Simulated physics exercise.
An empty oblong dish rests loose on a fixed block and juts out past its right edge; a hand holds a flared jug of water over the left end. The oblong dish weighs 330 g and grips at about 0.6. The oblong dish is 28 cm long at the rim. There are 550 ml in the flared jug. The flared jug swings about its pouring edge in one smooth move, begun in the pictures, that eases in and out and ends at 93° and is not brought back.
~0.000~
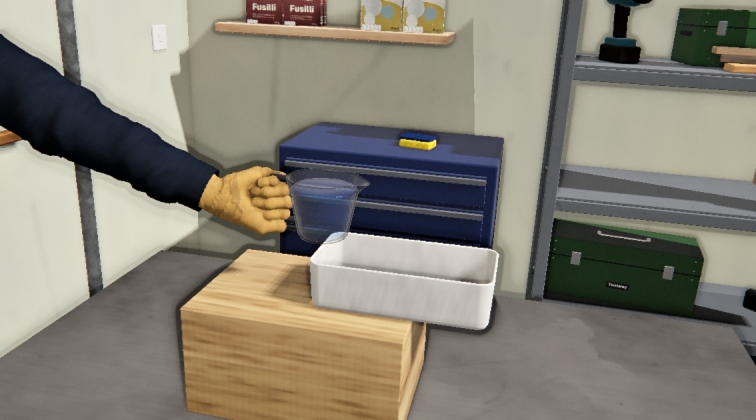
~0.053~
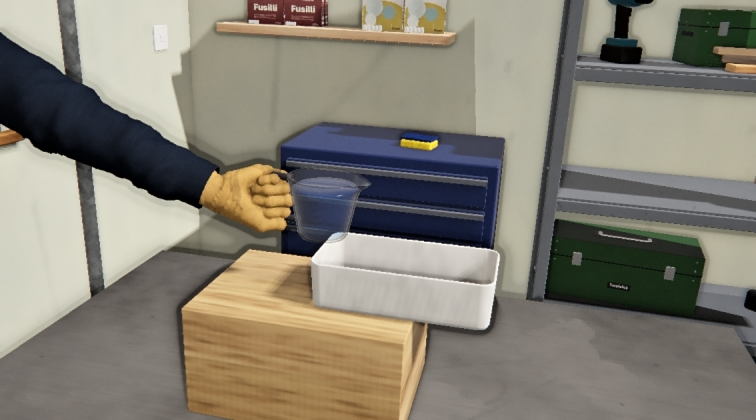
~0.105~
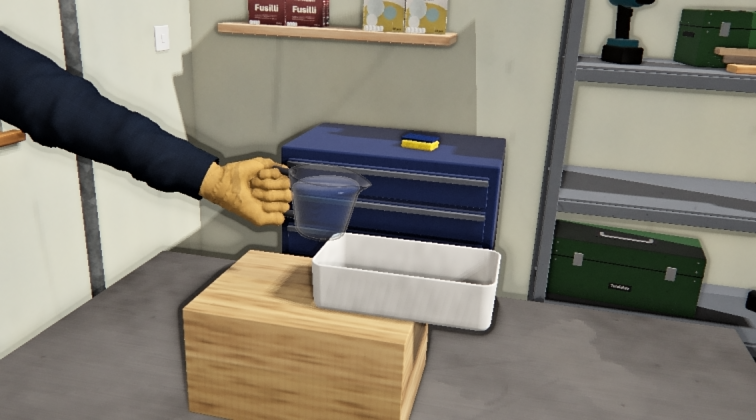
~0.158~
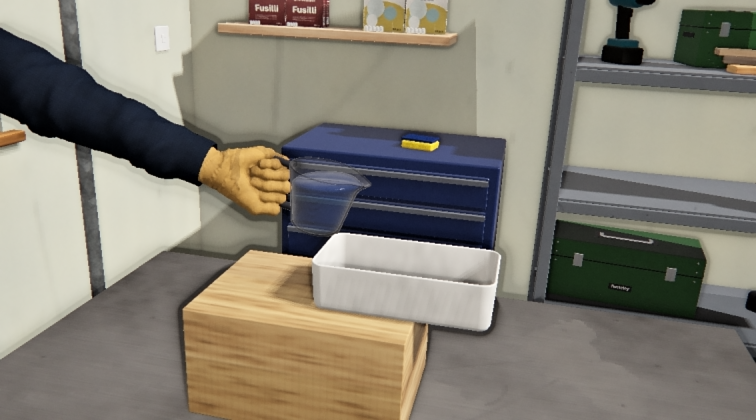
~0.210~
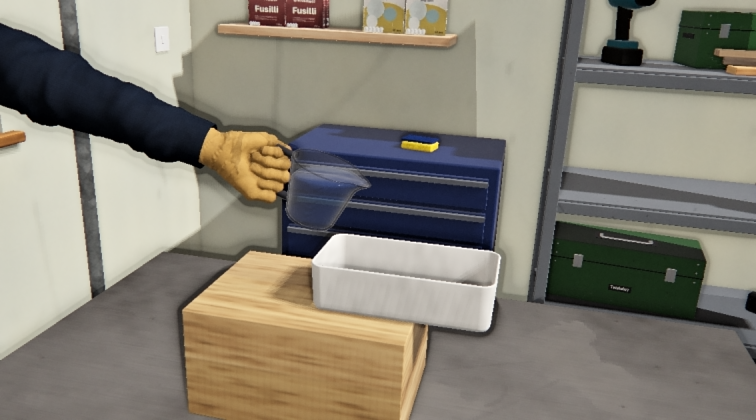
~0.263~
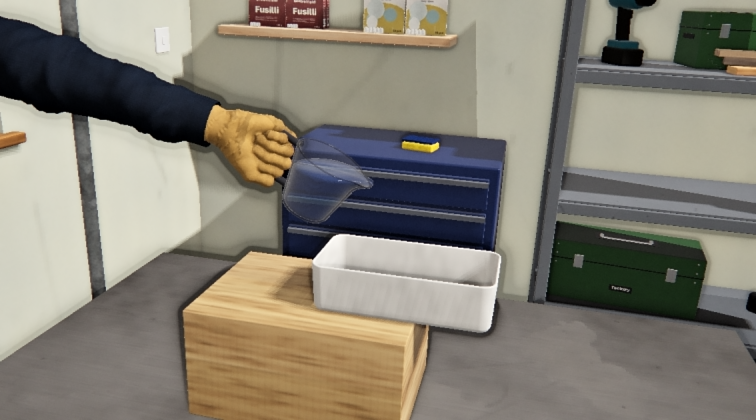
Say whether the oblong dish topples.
The oblong dish goes over the edge.
After 0.55 s the tilt is 81° and 57 per cent is still to pour; the oblong dish lies level with 9 per cent in it.
After 0.75 s the tilt is 93° and 10 per cent is still to pour; the oblong dish leans 8° with 59 per cent in it.
After 0.97 s the tilt is 93° and 1 per cent is still to pour; the oblong dish leans 56° with 67 per cent in it.
After 1.21 s the tilt is 93° and 0 per cent is still to pour; the oblong dish leans 95° with 3 per cent in it.
In the end the oblong dish leans 76° with 0 per cent in it.
